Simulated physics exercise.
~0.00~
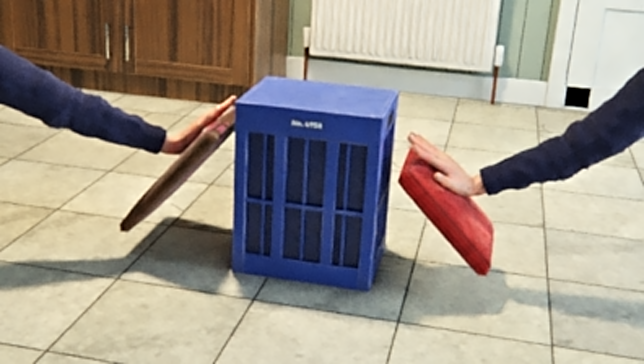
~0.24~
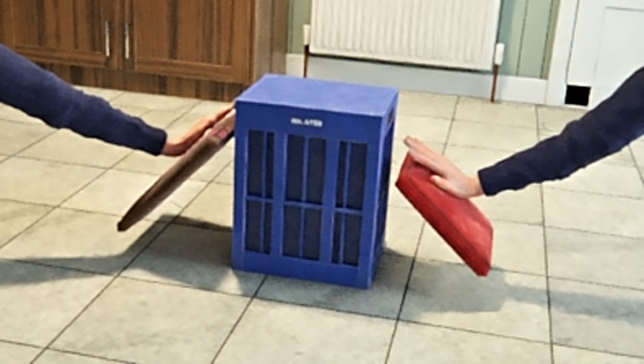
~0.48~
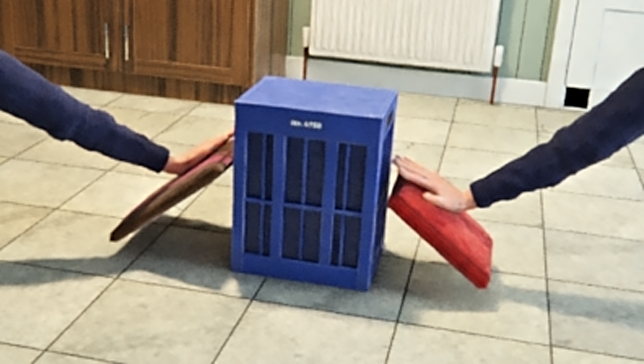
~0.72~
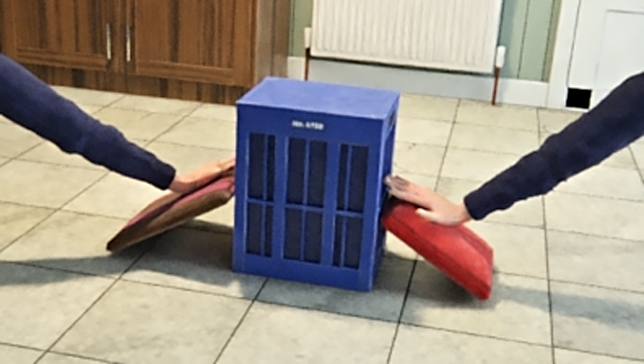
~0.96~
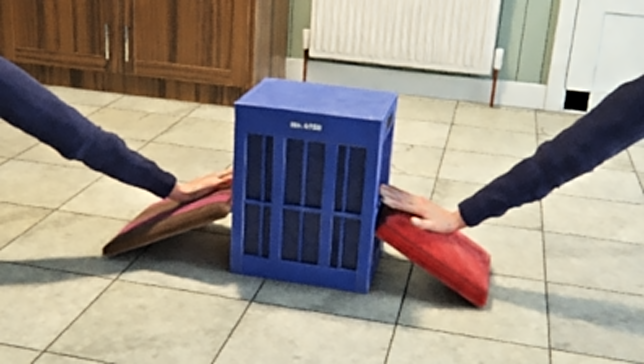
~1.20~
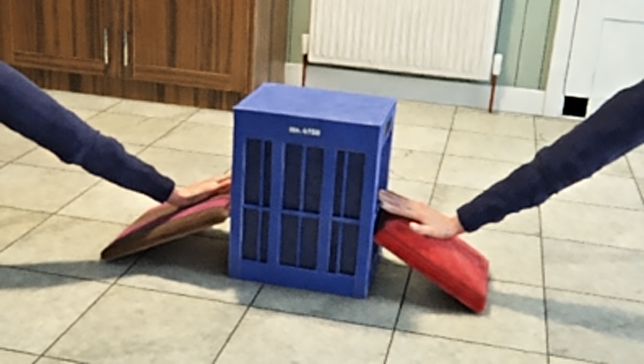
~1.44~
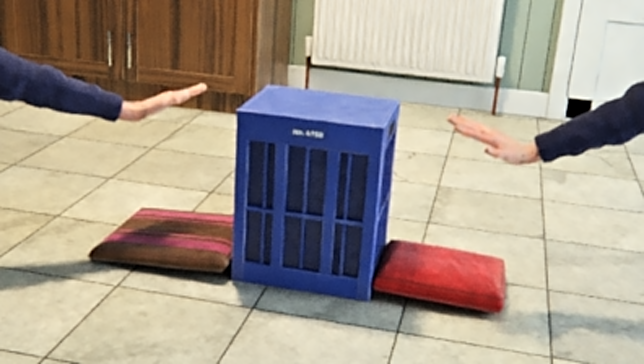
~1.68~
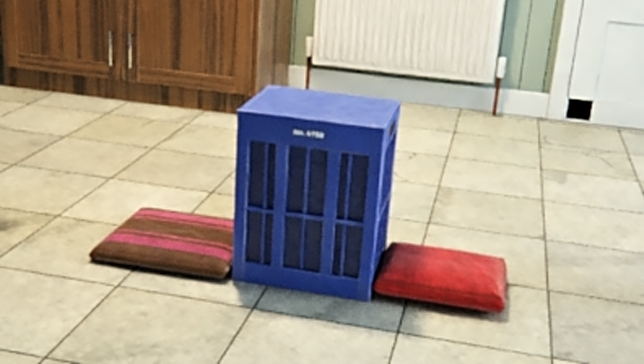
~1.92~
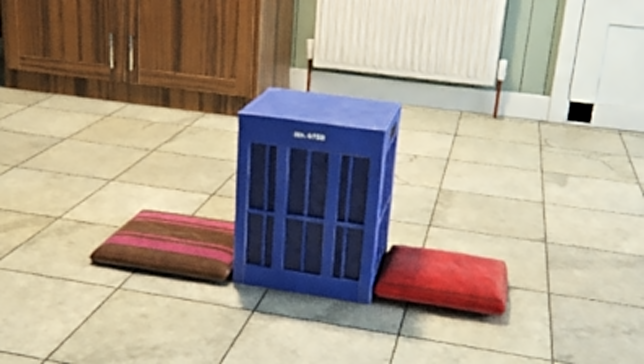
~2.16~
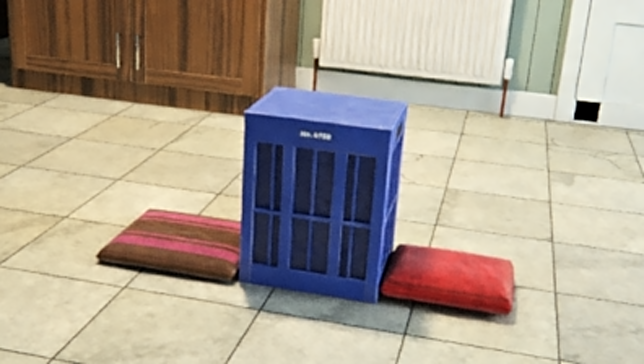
Two hands lowering a brown striped pad and a red cushion against a blue crate, then withdrawing as both lie flat.
